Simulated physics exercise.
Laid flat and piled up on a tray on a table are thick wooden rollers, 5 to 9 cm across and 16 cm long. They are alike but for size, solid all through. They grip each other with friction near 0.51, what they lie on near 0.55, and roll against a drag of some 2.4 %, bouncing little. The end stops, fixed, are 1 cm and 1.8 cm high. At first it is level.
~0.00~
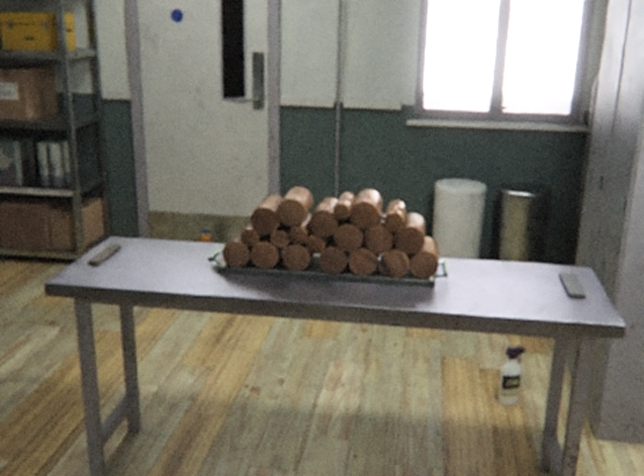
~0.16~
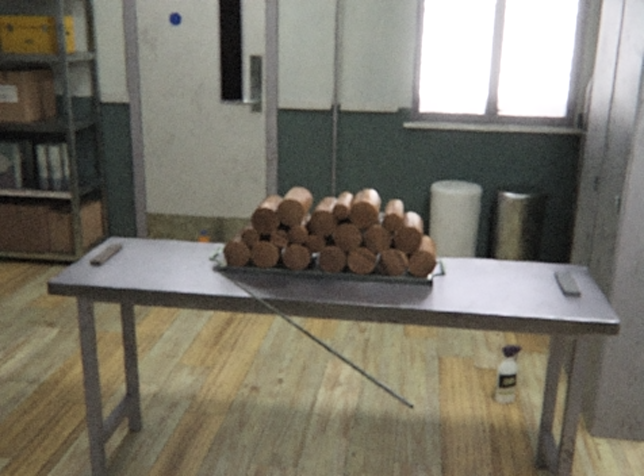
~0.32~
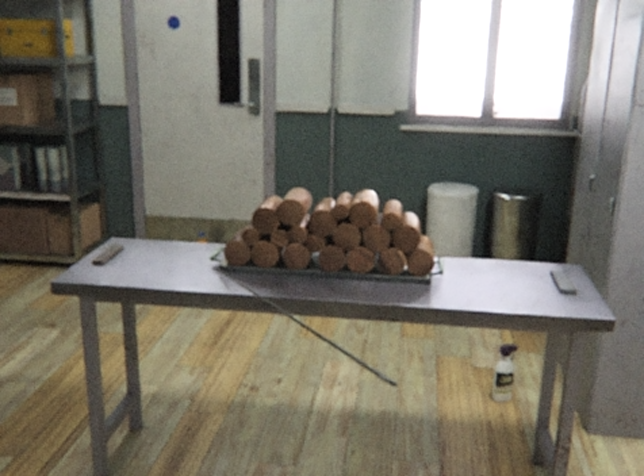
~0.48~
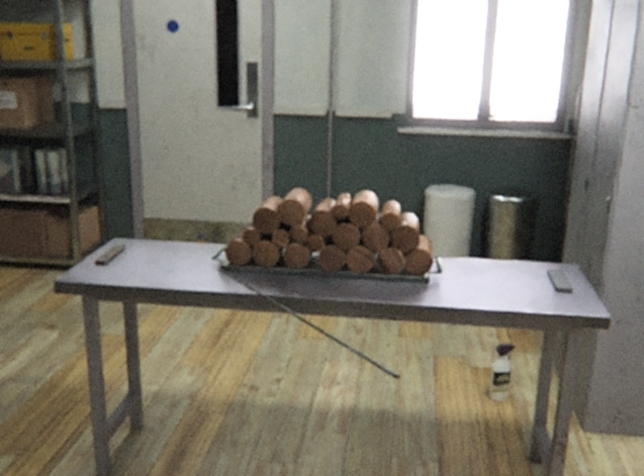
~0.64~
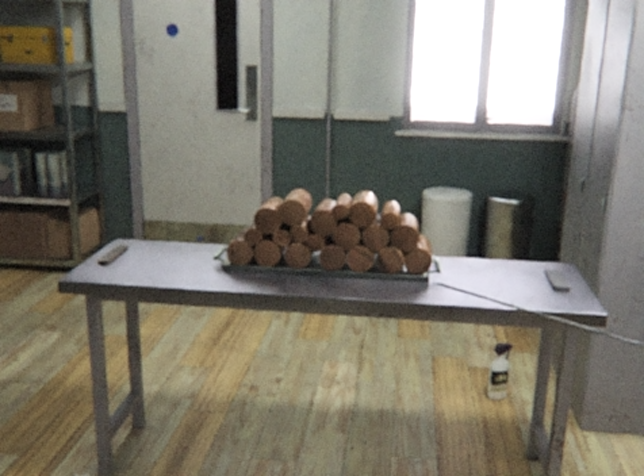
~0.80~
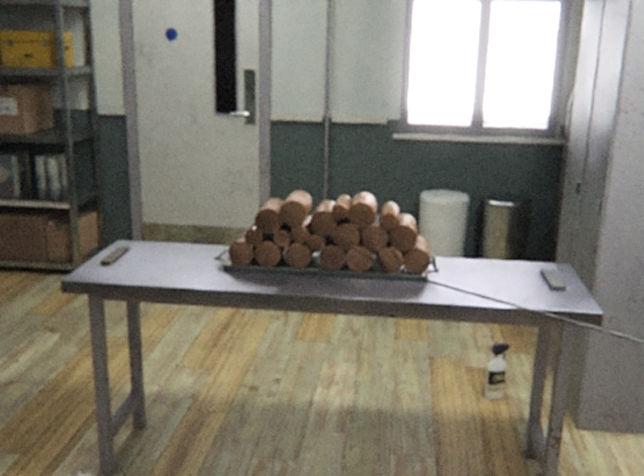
A pile of reddish-brown cylinders sits on a tray in the middle of a grey table, seen from the front and slightly above in a room with a wooden floor. Shelves stand at left, a pale door and bright window behind, and a spray bottle below right. The pile stays still while a thin pointer appears at the tray's left end, then its right, as the view shifts slightly.
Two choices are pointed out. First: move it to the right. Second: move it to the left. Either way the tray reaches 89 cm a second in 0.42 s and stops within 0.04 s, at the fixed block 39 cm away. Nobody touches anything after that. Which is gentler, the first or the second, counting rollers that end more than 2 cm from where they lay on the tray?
The second is the gentler one.
First choice, 0.84 s in, tray 39 cm along; 20 now displaced over 2 cm; 2 over the right round bar; the one last seen at (417, 261) 5 cm right and 1.6 cm up (moves measured on the tray).
First choice, at rest by 2.4 s, 19 moved over 2 cm; 4 over the right round bar; the one last seen at (417, 261) fallen off to the right; top of the pile 21 cm high, from 24 cm.
Second choice, 0.84 s in, tray 39 cm along; 17 now displaced over 2 cm; the one last seen at (254, 237) 6 cm left and 1.5 cm up.
Second choice, at rest by 1.7 s, 11 moved over 2 cm; 2 over the left lip; the one last seen at (254, 237) fallen off to the left; top of the pile 23 cm high, from 24 cm.
